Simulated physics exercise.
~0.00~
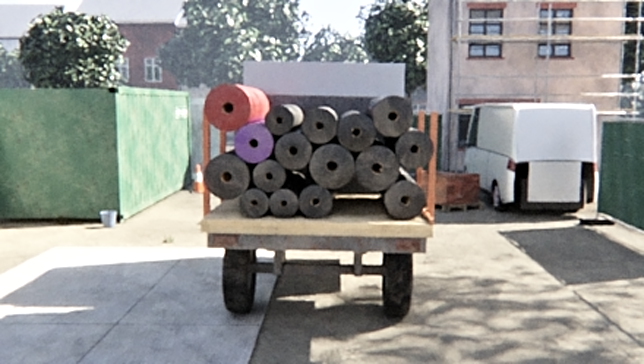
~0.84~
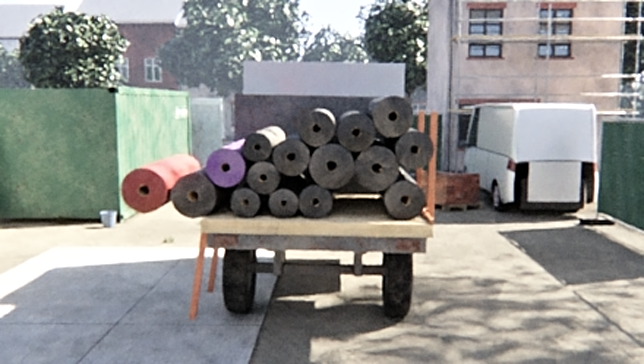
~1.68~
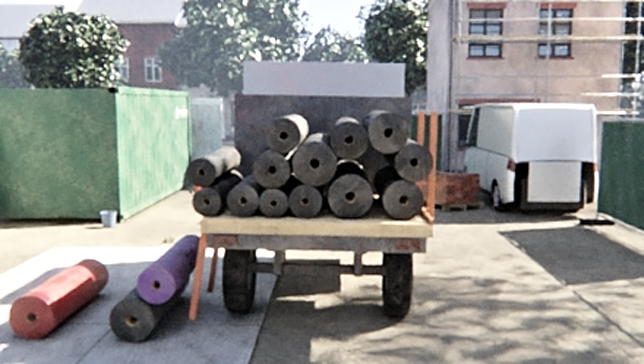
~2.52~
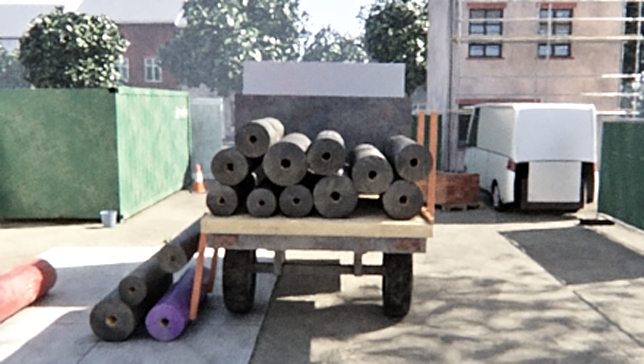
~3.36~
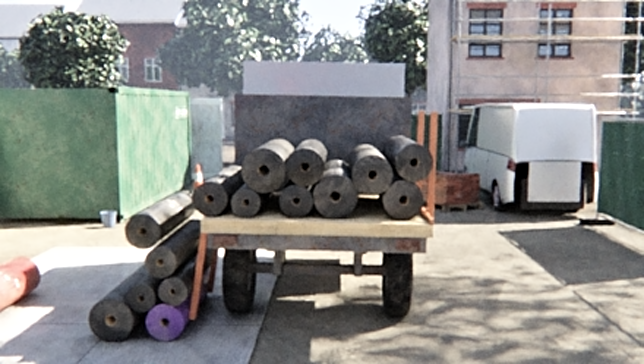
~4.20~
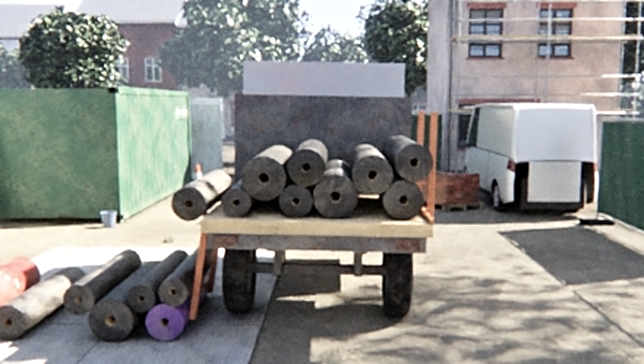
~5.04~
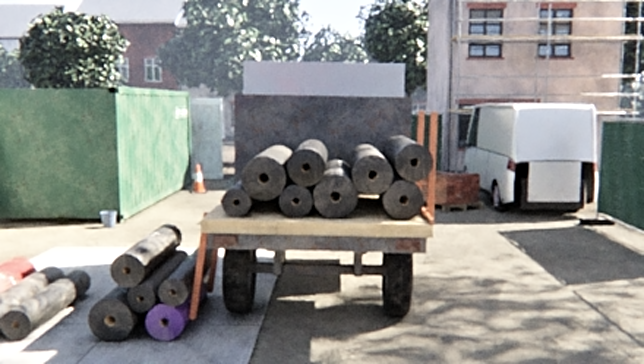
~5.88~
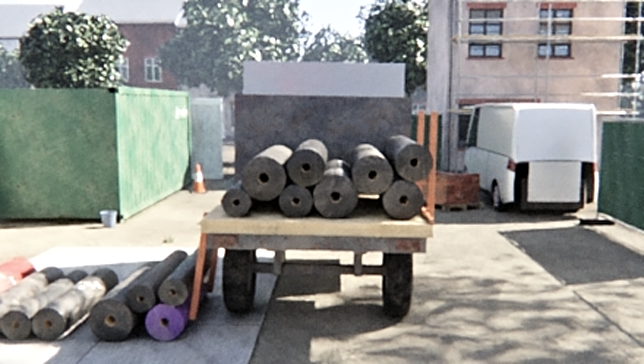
A parked flatbed lorry's left posts drop and many rolls tumble off, leaving others aboard.
